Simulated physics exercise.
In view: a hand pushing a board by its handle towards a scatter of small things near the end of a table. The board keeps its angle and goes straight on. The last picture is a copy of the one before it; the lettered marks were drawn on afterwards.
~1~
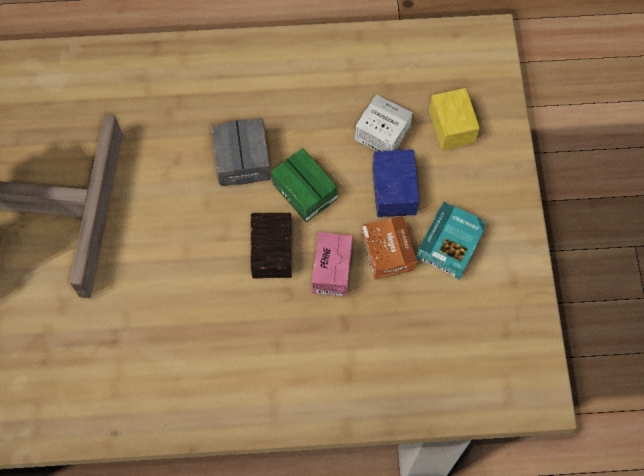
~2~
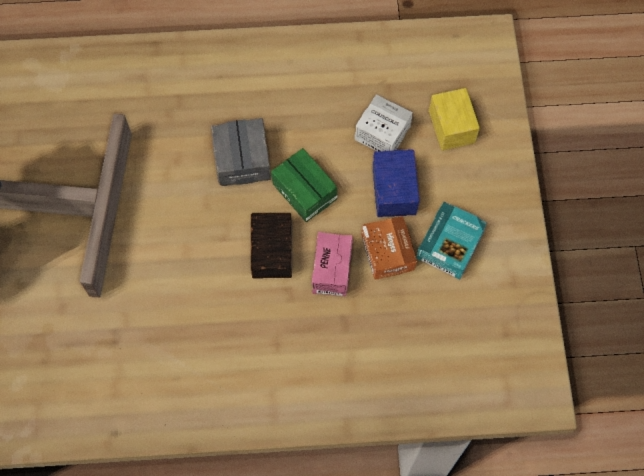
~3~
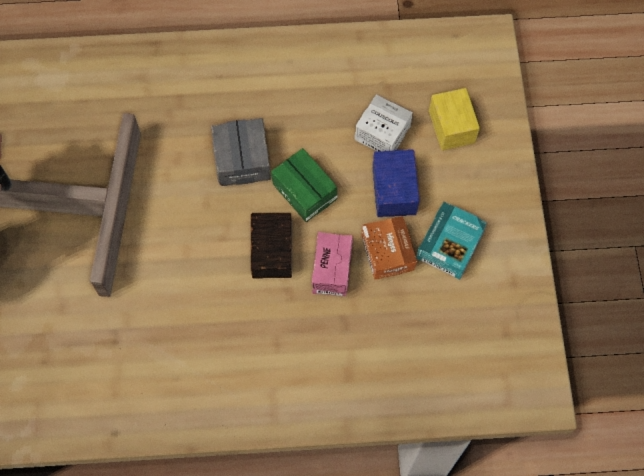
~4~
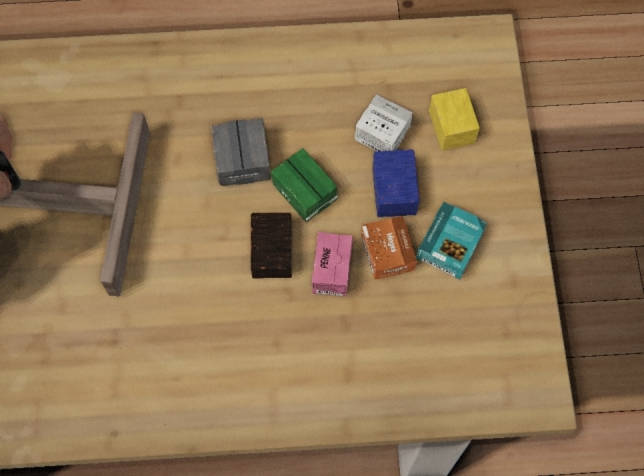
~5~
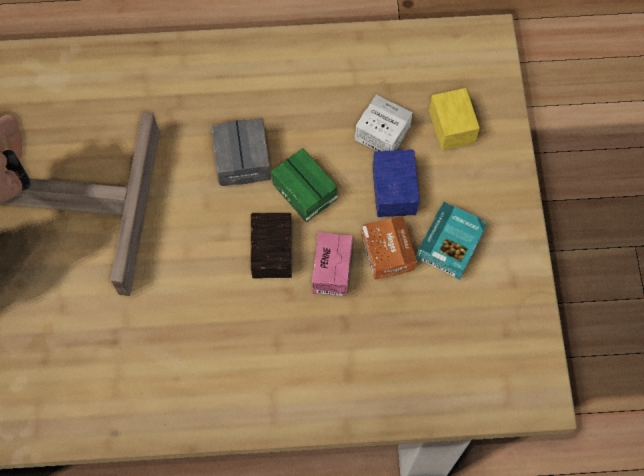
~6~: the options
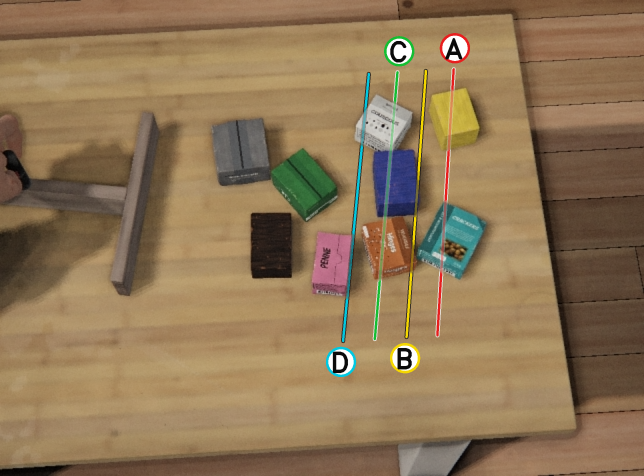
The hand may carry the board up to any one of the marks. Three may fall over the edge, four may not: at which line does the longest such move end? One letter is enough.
No farther than A.
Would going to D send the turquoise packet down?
No.
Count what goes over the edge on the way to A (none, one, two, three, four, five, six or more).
In all, two.
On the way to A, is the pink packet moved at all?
Yes.
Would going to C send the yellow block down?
By then, no.
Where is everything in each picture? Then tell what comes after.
In the first frame, yellow block (454, 120); white box (383, 127); pink packet (332, 264).
In the second frame, board (103, 195); green box (305, 185).
In the third frame, board (112, 195); grey box (241, 152).
In the fourth frame, board (123, 194); turquoise packet (452, 240).
In the fifth frame, board (133, 194); yellow block (454, 120); white box (383, 127); pink packet (332, 264).
On the marked copy, A at (446, 195); B at (417, 197); C at (387, 198); D at (357, 200).
Taking A. A third of the way, board (247, 187); grey box (287, 152); green box (329, 198).
Two thirds of the way, board (358, 181); turquoise packet (503, 242); yellow block (481, 114).
When it is over, board (445, 176); yellow block over the edge; turquoise packet over the edge; two fallen.
As for the rest, B is within the limit but short; C is within the limit but short; D is within the limit but short.
